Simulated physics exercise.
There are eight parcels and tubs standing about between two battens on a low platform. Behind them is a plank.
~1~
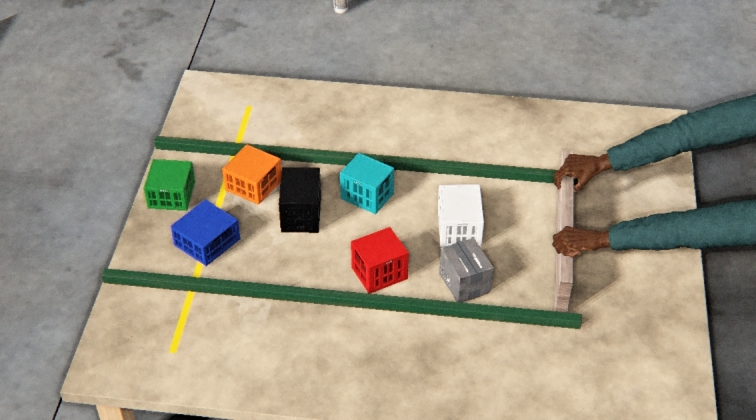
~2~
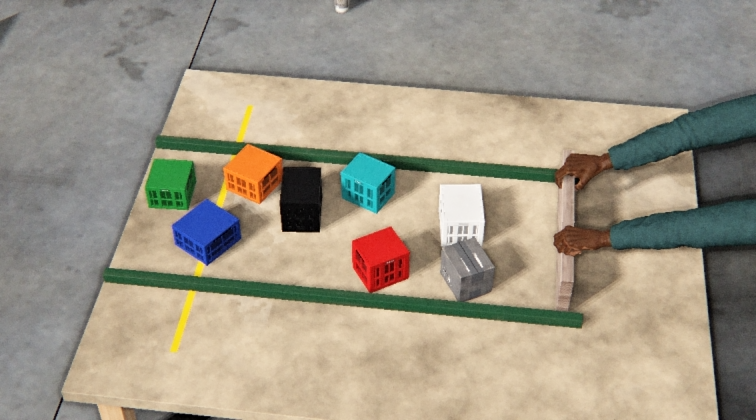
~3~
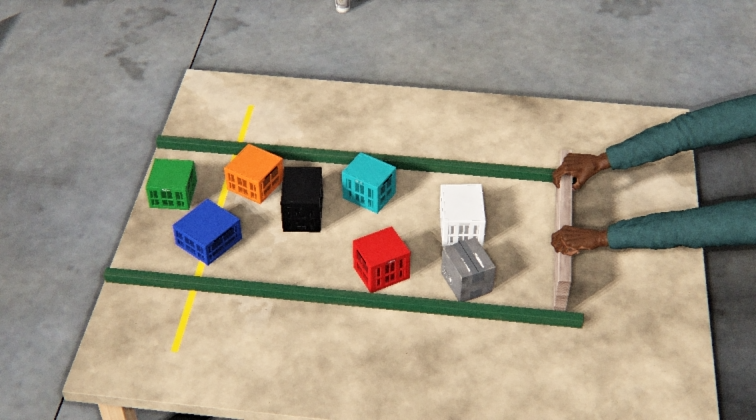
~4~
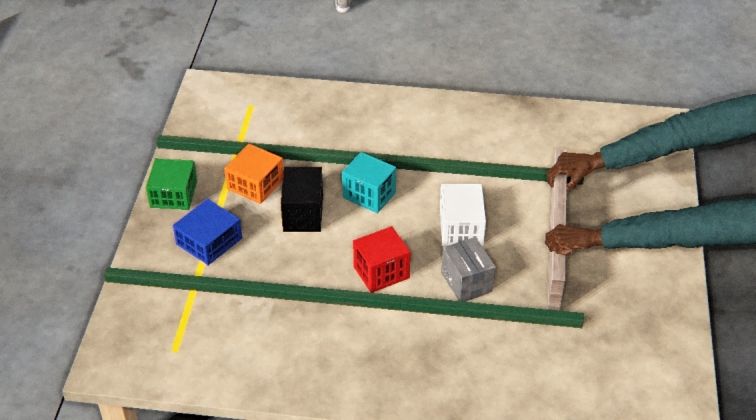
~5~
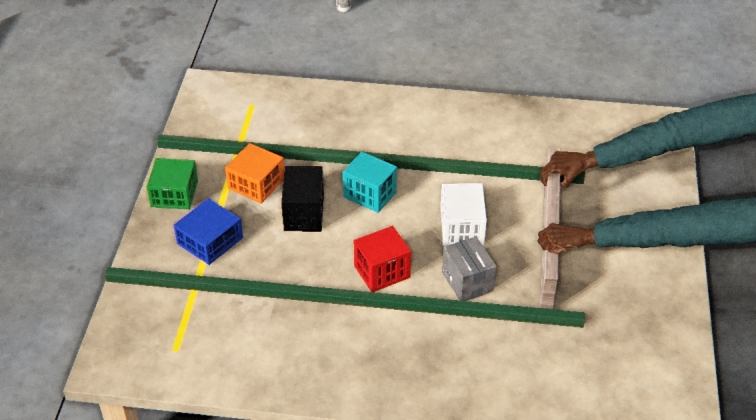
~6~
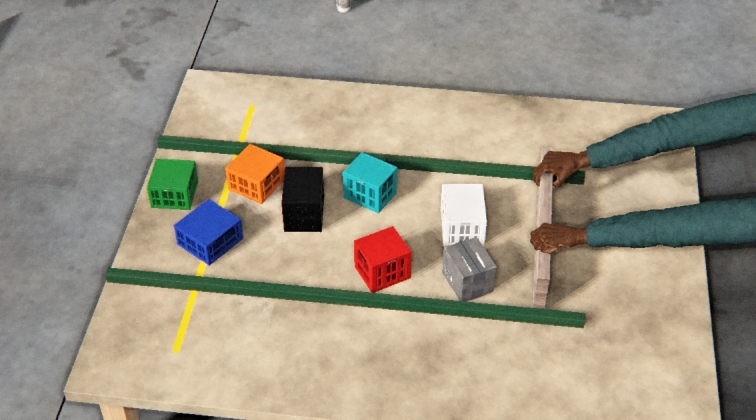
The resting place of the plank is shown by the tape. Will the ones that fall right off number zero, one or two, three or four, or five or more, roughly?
They will number one or two.
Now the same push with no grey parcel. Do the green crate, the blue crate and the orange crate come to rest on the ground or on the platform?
So the green crate falls off, the blue crate remains, the orange crate remains.
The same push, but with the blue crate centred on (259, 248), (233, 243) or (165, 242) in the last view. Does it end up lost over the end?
Results in order: Over the edge; over the edge; over the edge.
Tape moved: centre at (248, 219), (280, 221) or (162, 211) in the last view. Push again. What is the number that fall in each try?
Try by try, 0, 0 and 5.
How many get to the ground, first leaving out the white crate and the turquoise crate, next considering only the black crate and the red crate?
Taking the two tries in turn, it comes to 1 and 1.
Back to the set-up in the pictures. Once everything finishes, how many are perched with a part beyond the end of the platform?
The tally is 0.
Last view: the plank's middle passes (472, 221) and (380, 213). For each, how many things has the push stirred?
At the first point the count is 2, at the second it's 4.
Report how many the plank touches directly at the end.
3 of them.
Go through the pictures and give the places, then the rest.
Green crate (170, 185); blue crate (206, 233); orange crate (253, 175); plank (564, 231); tape (215, 217), in the first picture.
Blue crate (207, 232); grey parcel (467, 270), in the second picture.
Orange crate (255, 174); red crate (381, 260), in the third picture.
Green crate (172, 184); plank (557, 229), in the fourth picture.
Blue crate (209, 231); white crate (463, 215), in the fifth picture.
Green crate (173, 184); blue crate (209, 232); orange crate (256, 174); plank (543, 227); tape (218, 216), in the sixth picture.
A little later, none off yet; green crate at rest near (173, 184); blue crate at rest near (209, 232); orange crate at rest near (256, 174).
Next, none off yet; green crate at rest near (173, 184); blue crate at rest near (209, 232); orange crate shifted a little near (243, 170).
When it is over, the number that fall off is one or two; down, blue crate and green crate.
